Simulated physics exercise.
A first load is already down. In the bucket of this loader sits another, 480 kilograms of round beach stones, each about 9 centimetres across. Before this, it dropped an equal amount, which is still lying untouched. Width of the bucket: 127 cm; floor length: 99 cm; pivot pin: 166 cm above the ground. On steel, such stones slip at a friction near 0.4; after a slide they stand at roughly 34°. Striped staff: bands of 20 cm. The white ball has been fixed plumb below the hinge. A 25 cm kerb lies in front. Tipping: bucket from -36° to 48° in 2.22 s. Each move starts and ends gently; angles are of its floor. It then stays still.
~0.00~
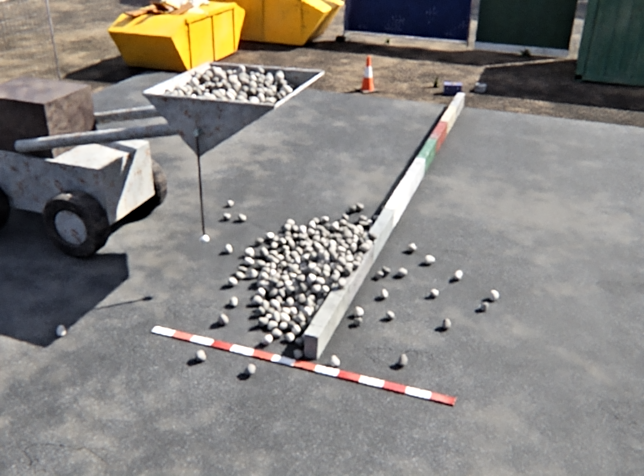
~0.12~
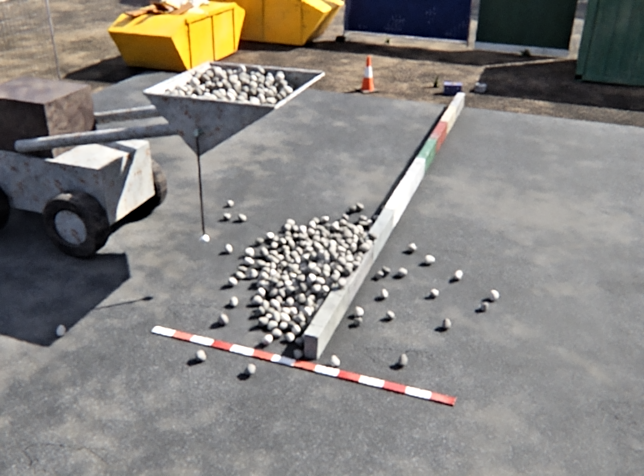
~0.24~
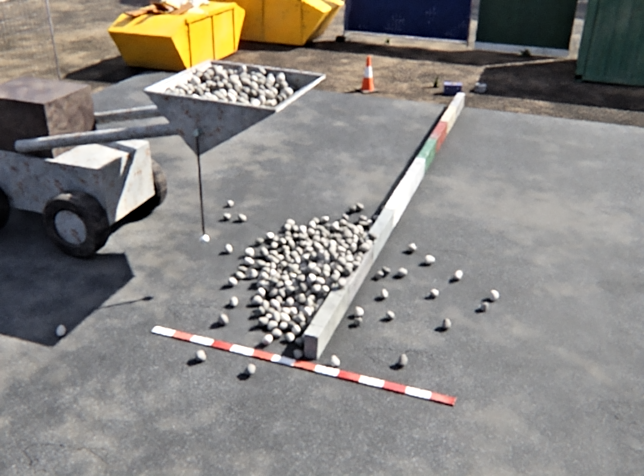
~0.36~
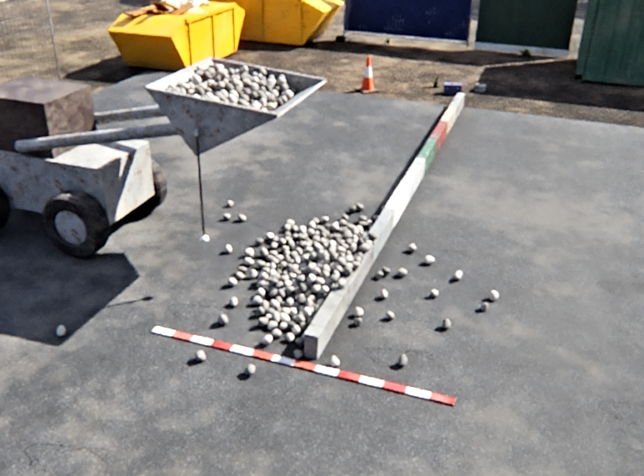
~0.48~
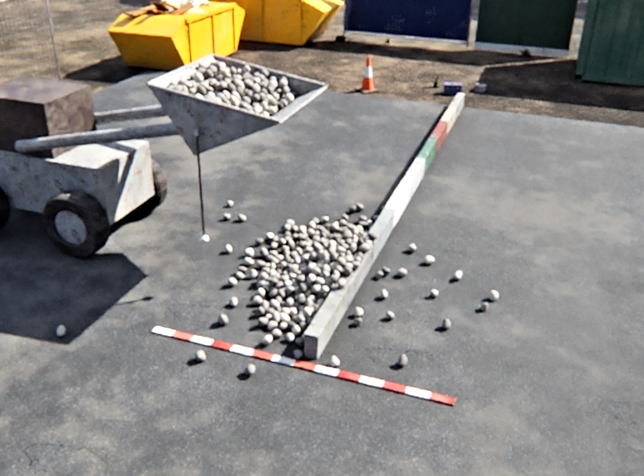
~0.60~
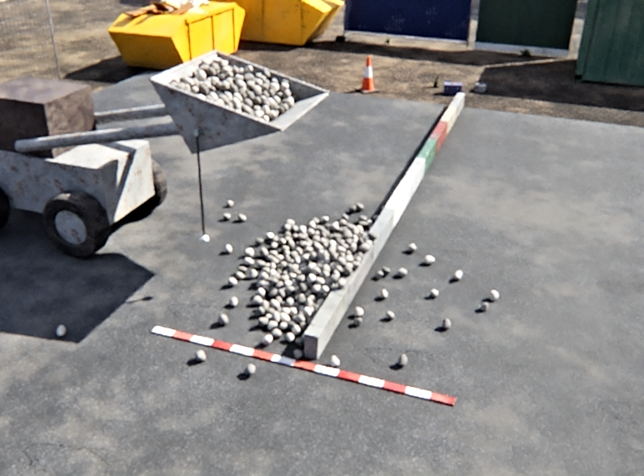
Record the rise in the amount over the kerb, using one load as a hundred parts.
Rise: About 2 parts in every hundred.
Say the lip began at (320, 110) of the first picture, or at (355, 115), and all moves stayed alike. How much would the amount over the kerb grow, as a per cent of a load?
I'd say close to 50 per cent for one and close to 95 per cent for the other, in that order.
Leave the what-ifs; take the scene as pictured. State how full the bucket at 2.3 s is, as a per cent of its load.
It still holds about 0 per cent.
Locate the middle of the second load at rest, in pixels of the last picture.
Roughly pixel (308, 255) in the last view.
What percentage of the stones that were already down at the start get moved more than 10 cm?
Close to 25 in a hundred of them.
After 1.7 s the floor is at 35°; in per cent of one load, 80 in the bucket, 117 on this side of the kerb, 3 over the kerb; the foremost stones are at (443, 302).
After 2.3 s the floor is at 48°; in per cent of one load, 0 in the bucket, 195 on this side of the kerb, 5 over the kerb; the foremost stones are at (443, 302).
After 2.7 s the floor is at 48°; in per cent of one load, 0 in the bucket, 194 on this side of the kerb, 5 over the kerb; the foremost stones are at (446, 302).
After 5.5 s the floor is at 48°; in per cent of one load, 0 in the bucket, 194 on this side of the kerb, 6 over the kerb; the foremost stones are at (449, 303). Net gain over the kerb, 2.
